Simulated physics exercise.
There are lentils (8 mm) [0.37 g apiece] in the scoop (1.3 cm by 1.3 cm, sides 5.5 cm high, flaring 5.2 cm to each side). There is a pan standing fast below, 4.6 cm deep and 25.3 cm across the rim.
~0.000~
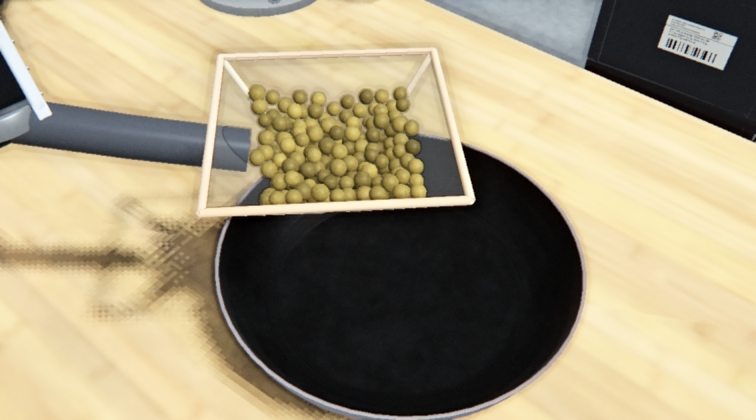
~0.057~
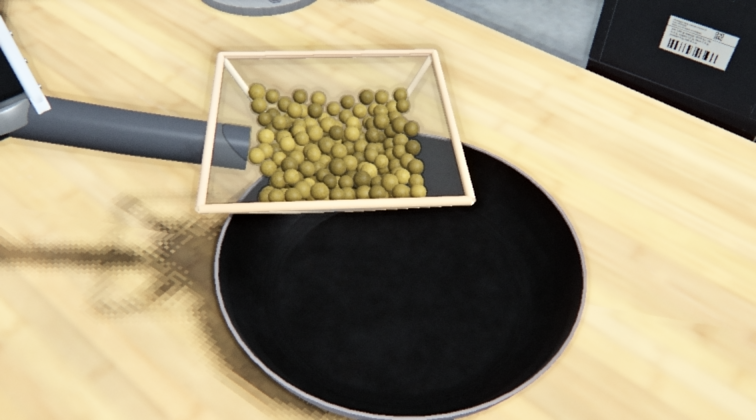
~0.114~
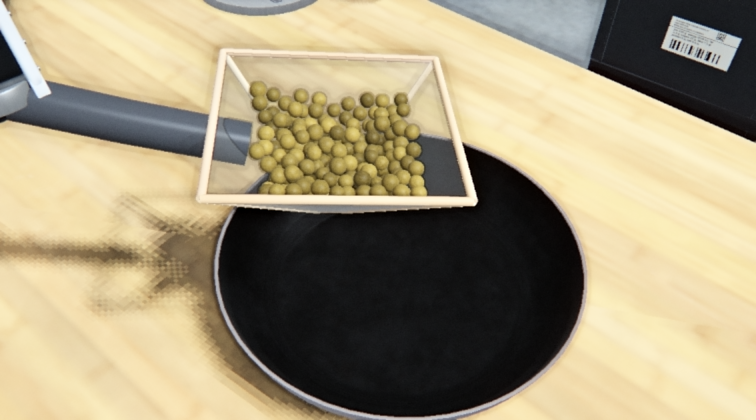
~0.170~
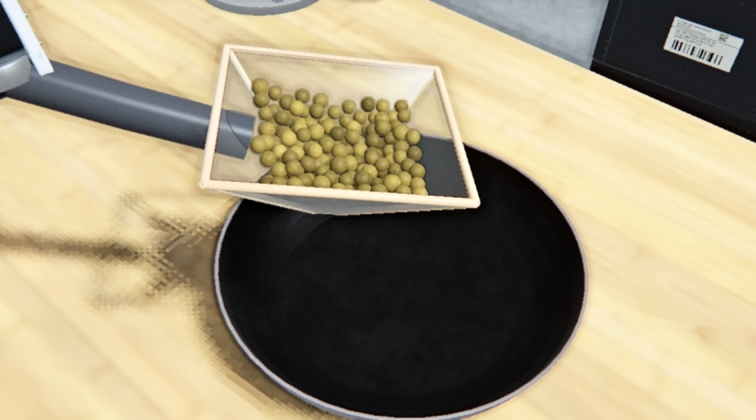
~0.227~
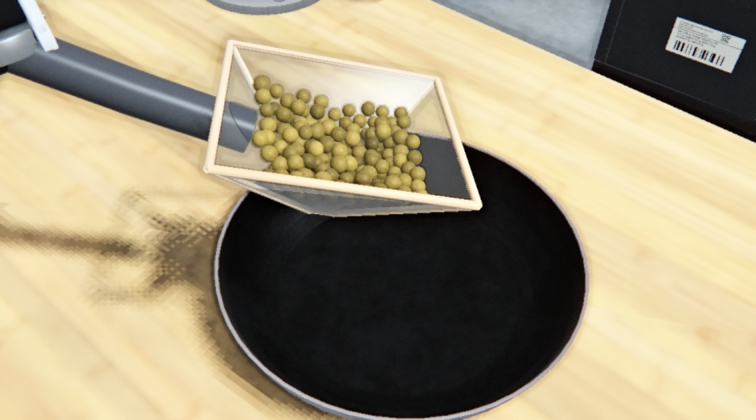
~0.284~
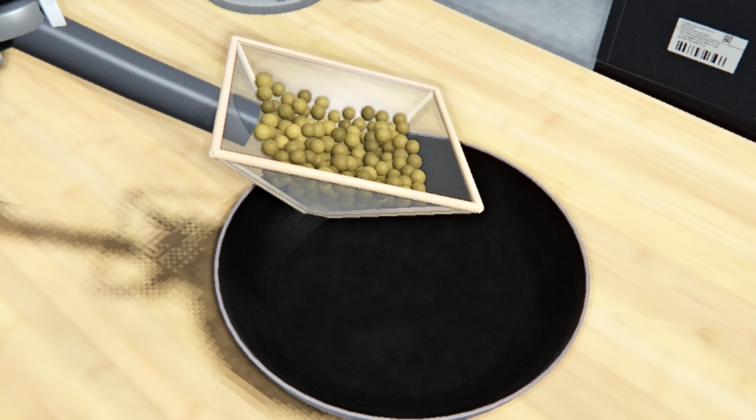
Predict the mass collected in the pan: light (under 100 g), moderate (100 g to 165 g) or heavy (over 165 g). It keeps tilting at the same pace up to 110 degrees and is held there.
The amount stays under the middle band.
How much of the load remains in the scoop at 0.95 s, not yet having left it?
About 50 percent of the load.
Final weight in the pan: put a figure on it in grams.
Mass reading, approx.: 70 g.
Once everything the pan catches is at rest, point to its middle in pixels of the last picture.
Centre: Approx. (423, 263).
After 0.65 s, tilt 53 degrees; 0 g in the pan, scoop holds 100 %.
After 0.95 s, tilt 80 degrees; 23 g in the pan, scoop holds 50 %.
Then, at 1.23 s, tilt 105 degrees; 73 g in the pan, scoop holds 0 %.
Then, at 1.50 s, tilt 110 degrees; 73 g in the pan, scoop holds 0 %.
In the end, at 1.8 s, 73 g in the pan, scoop holds 0 %.
